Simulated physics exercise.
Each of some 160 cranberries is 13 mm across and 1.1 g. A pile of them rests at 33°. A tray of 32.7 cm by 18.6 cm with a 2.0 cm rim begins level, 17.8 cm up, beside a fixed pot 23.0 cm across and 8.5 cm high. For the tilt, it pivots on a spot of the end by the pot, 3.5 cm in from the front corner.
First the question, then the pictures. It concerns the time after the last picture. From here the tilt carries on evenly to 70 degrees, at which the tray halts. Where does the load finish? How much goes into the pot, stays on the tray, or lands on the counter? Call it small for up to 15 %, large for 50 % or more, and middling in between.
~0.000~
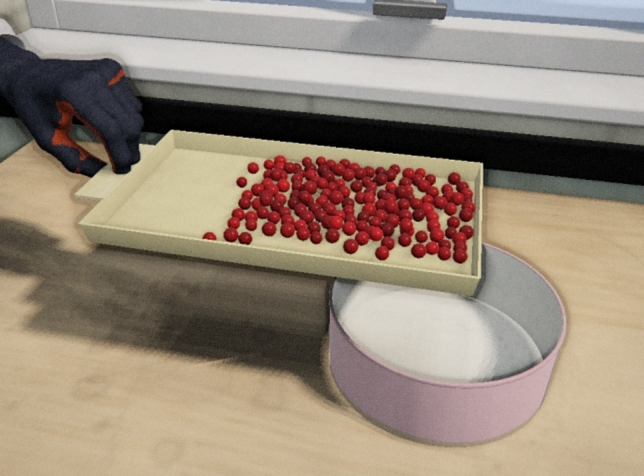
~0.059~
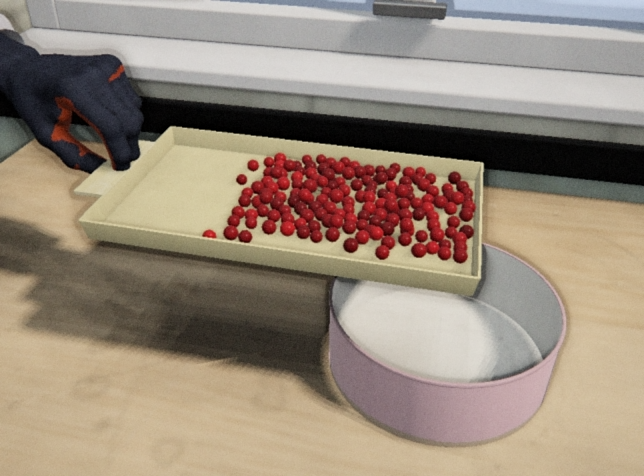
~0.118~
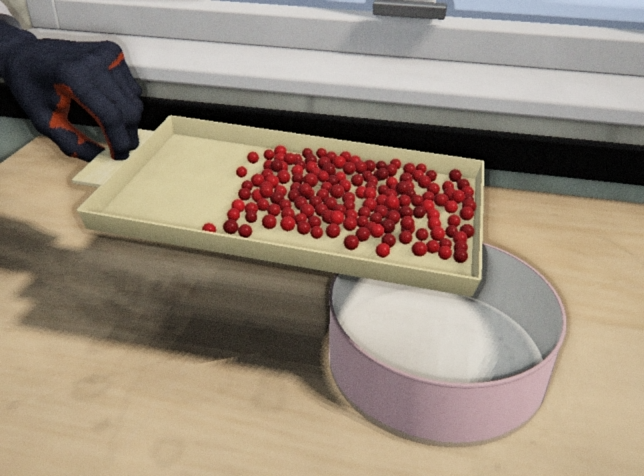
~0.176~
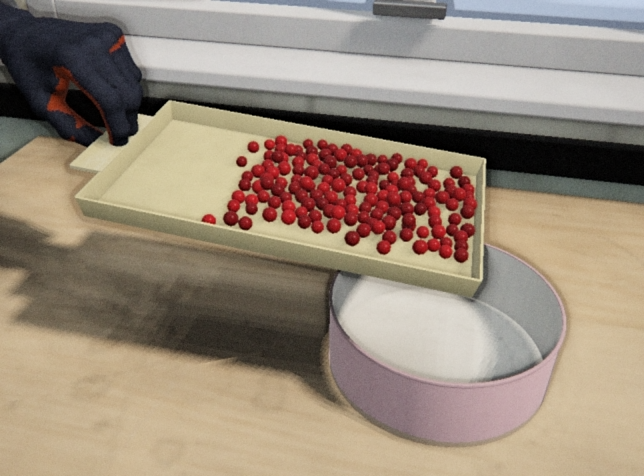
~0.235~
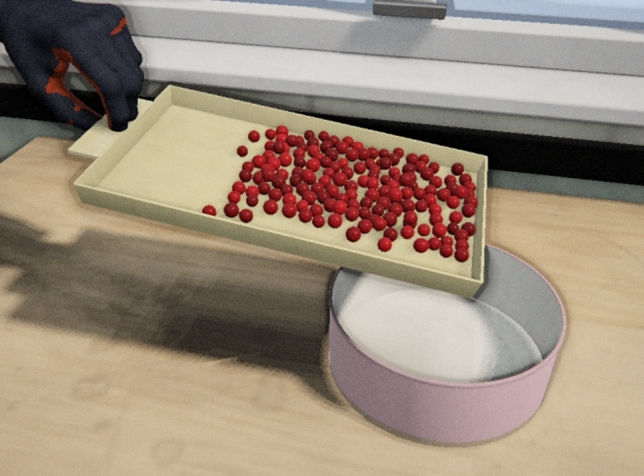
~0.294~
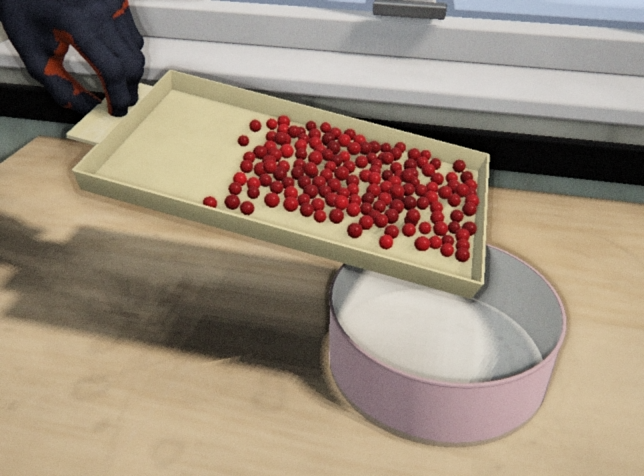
Pot - small, tray - large, counter - small.
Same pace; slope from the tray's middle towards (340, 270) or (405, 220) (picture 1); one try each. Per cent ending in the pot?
First try: About 0 percent; second try: About 0 percent.
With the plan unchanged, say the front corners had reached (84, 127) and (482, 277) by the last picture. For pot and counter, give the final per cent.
You'd end with pot at 0 and counter at 0.
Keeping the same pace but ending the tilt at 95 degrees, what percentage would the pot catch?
Pot share: About 30 per cent.
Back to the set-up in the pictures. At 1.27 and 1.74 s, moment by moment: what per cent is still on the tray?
Close to 100 at the first time and 95 at the second.
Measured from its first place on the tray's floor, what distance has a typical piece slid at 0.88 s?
About 5 cm.
After 0.88 s, tilt 39 degrees; the tray holds 100 %, the pot 0 %.
After 1.27 s, tilt 58 degrees; the tray holds 100 %, the pot 0 %.
After 1.74 s, tilt 70 degrees; the tray holds 95 %, the pot 0 %.
In the end, at 2.4 s, pot 0 %, tray 95 %, counter 5 %.
